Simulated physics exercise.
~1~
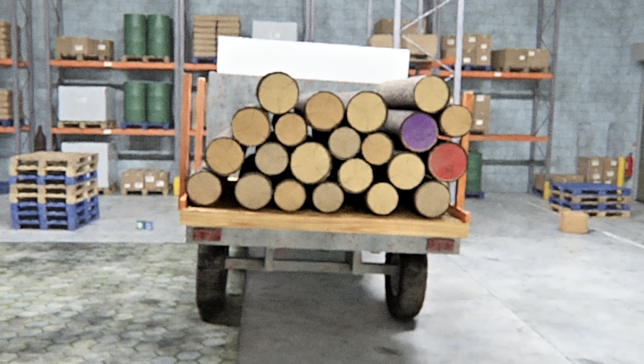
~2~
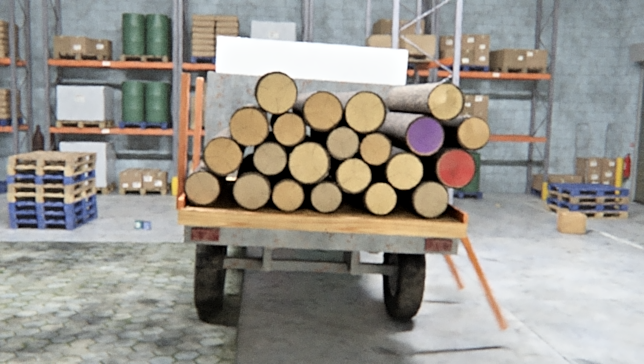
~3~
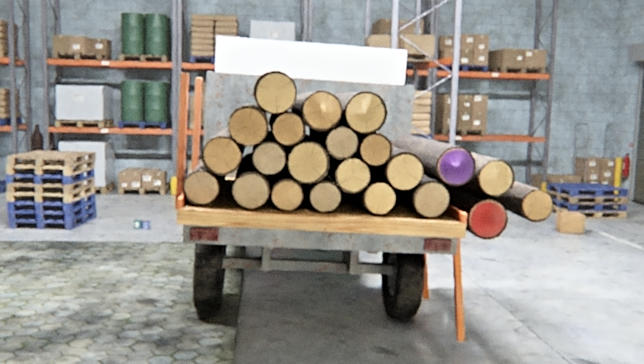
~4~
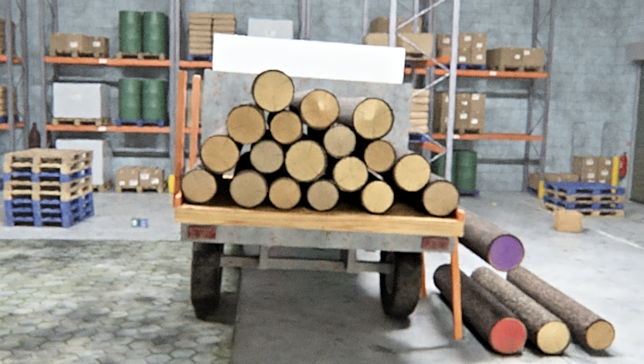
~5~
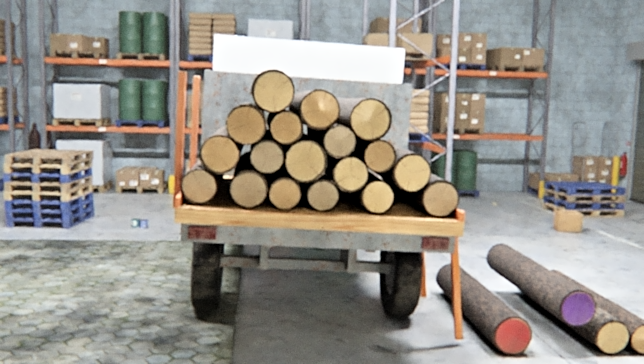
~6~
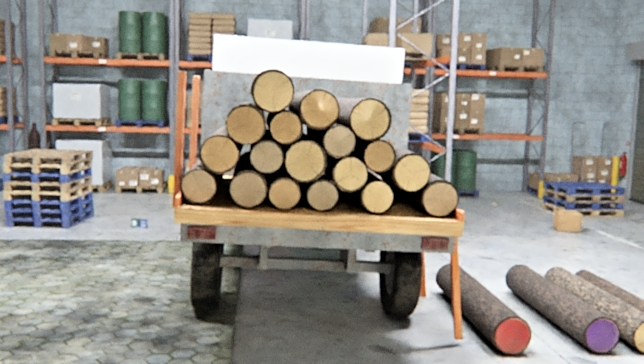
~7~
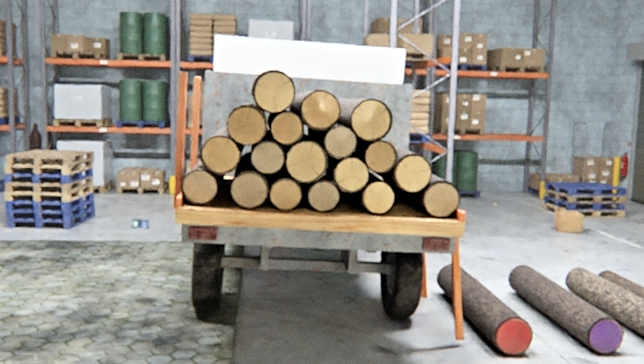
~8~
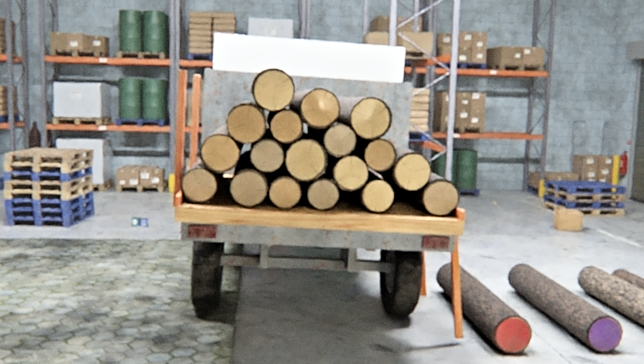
Four logs, including the purple and red ones, roll off the lorry's right side and settle.
